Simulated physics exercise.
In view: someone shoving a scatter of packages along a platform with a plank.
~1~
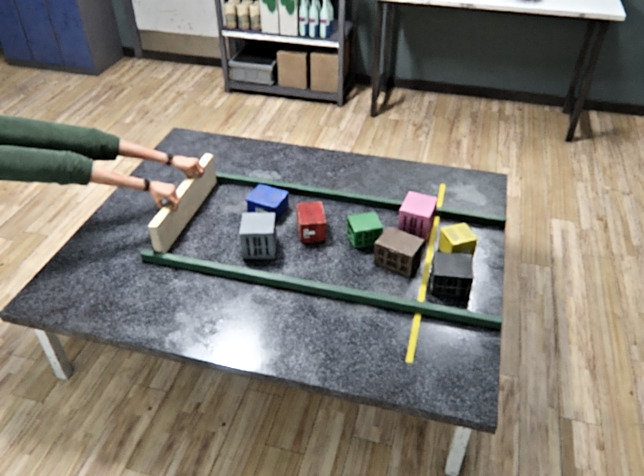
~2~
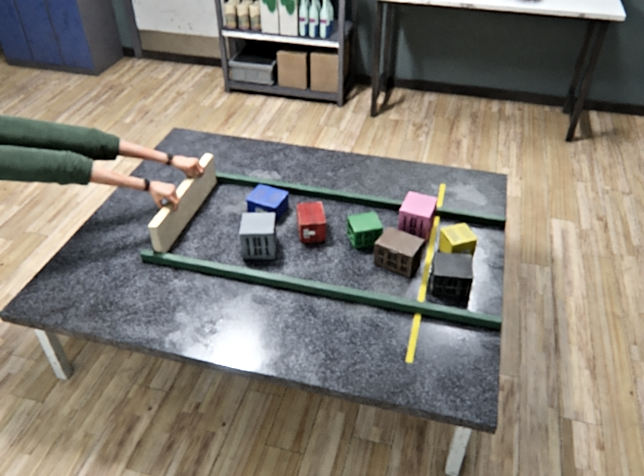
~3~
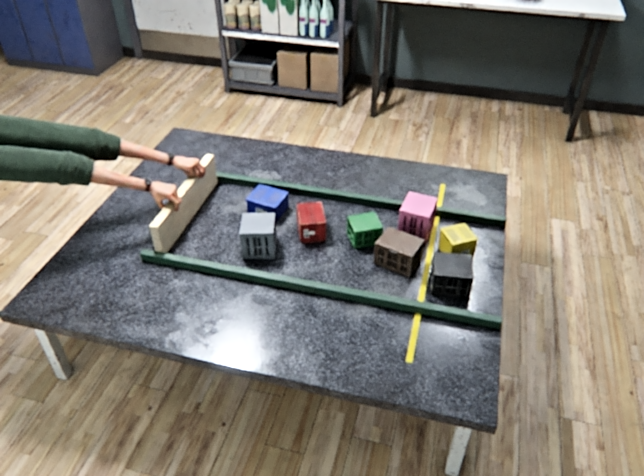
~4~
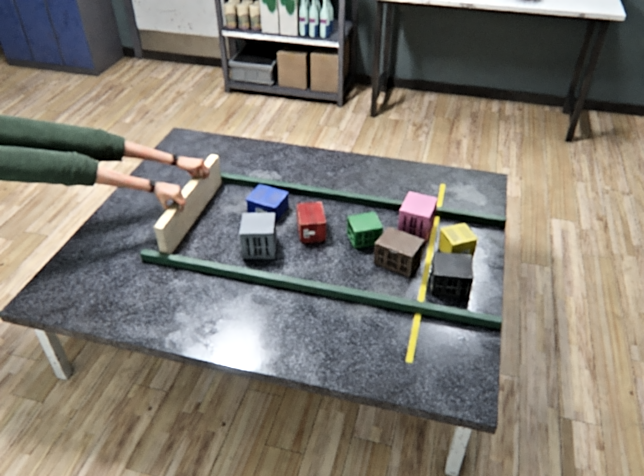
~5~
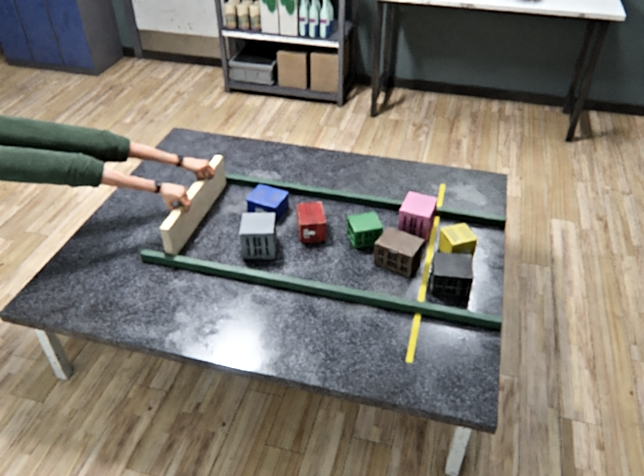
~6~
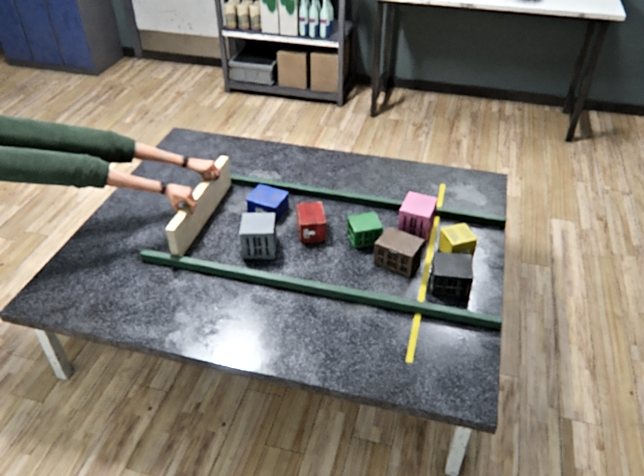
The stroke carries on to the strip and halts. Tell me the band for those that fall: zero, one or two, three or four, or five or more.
The number that fall off is one or two.
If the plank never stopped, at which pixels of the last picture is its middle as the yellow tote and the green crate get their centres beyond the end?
About (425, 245), and (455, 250) for the other.
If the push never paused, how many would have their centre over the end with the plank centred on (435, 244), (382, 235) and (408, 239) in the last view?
The counts: 2, 0 and 1.
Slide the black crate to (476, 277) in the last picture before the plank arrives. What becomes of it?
The black crate goes over.
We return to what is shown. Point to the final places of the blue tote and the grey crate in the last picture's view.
The blue tote stops around (453, 224); the grey crate around (444, 271).
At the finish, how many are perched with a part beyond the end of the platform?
Overhanging: 1.
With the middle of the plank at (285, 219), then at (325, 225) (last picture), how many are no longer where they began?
By then 4, and 6.
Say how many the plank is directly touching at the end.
In contact: 3.
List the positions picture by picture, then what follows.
The first frame shows yellow tote (457, 244); black crate (452, 275); pink crate (417, 218); plank (186, 202); tape (429, 258).
The second frame shows black crate (451, 275); blue tote (268, 203).
The third frame shows pink crate (417, 218); plank (187, 202).
The fourth frame shows yellow tote (457, 244); grey crate (259, 236).
The fifth frame shows black crate (451, 275); red parcel (311, 222).
The sixth frame shows yellow tote (457, 244); black crate (451, 275); pink crate (417, 218); plank (202, 205); tape (429, 258).
Early on, none off yet; yellow tote at rest near (457, 244); black crate at rest near (451, 275); pink crate at rest near (417, 218).
Finally, the number that fall off is one or two; lost, black crate and yellow tote.
